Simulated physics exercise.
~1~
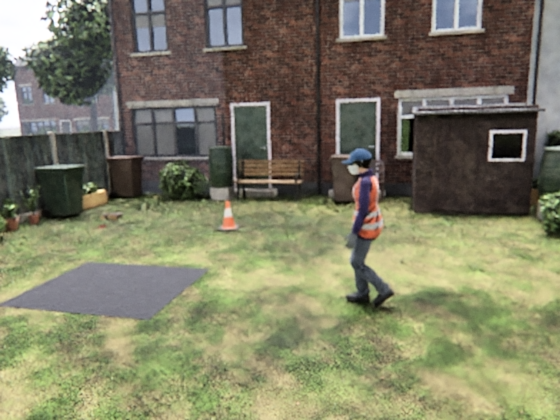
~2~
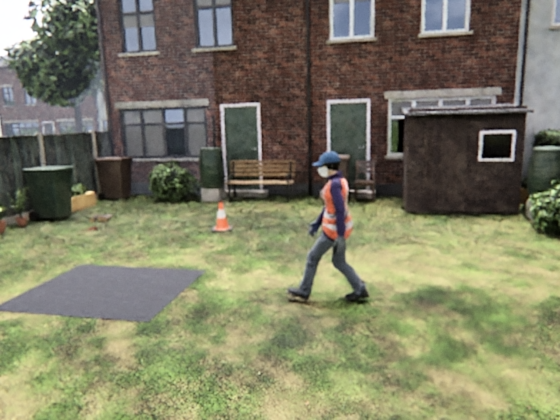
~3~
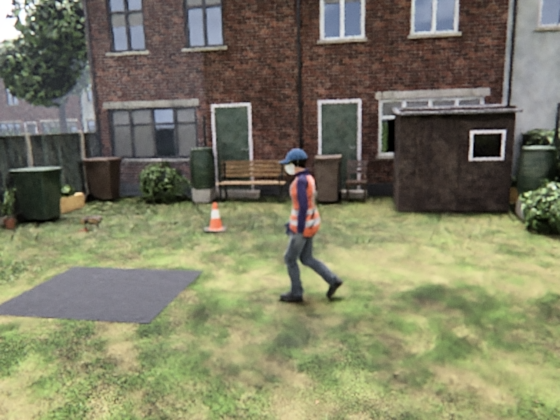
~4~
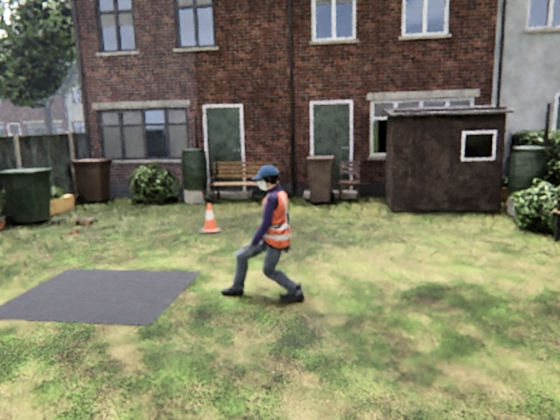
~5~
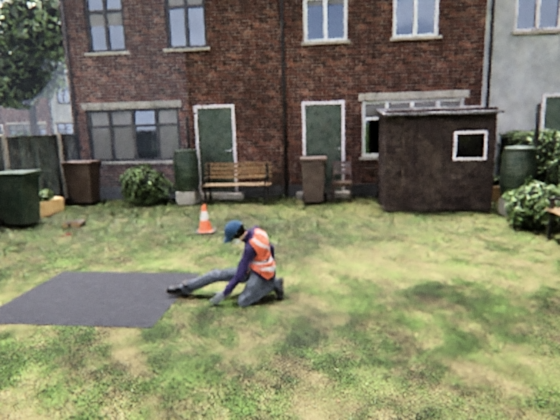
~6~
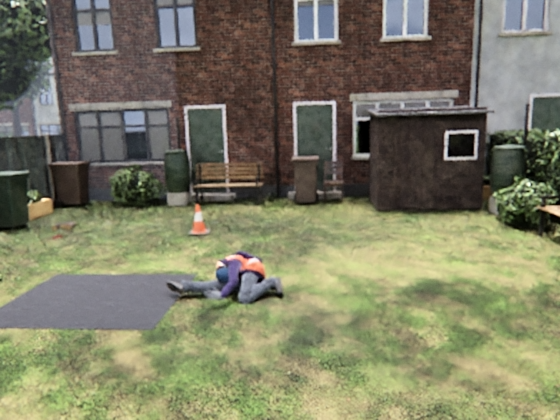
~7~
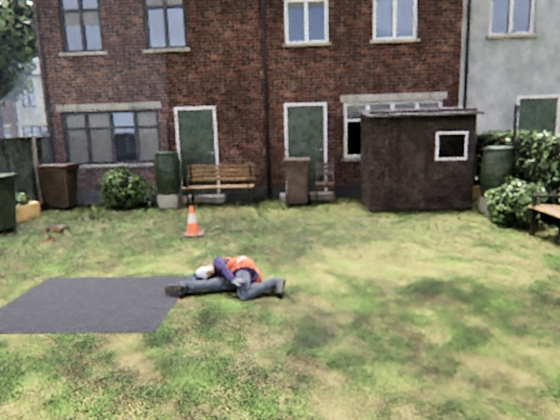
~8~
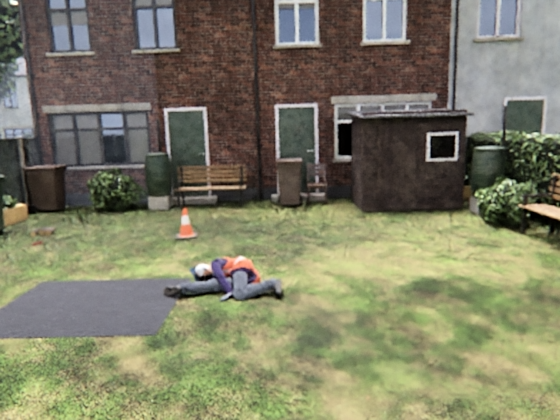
The clip opens on a grassy yard behind brick houses, where a person in a blue cap and orange safety vest walks left toward a flat black mat, past a traffic cone. The view drifts slightly sideways as the walk continues. Nearing the mat, the person sinks with bent knees, then drops to the grass, legs folding and torso pitching forward, arms reaching low. The upper body slumps down and the person rolls into a curled heap. The person ends lying still on the grass, head, chest and hips all short of the mat's near edge.
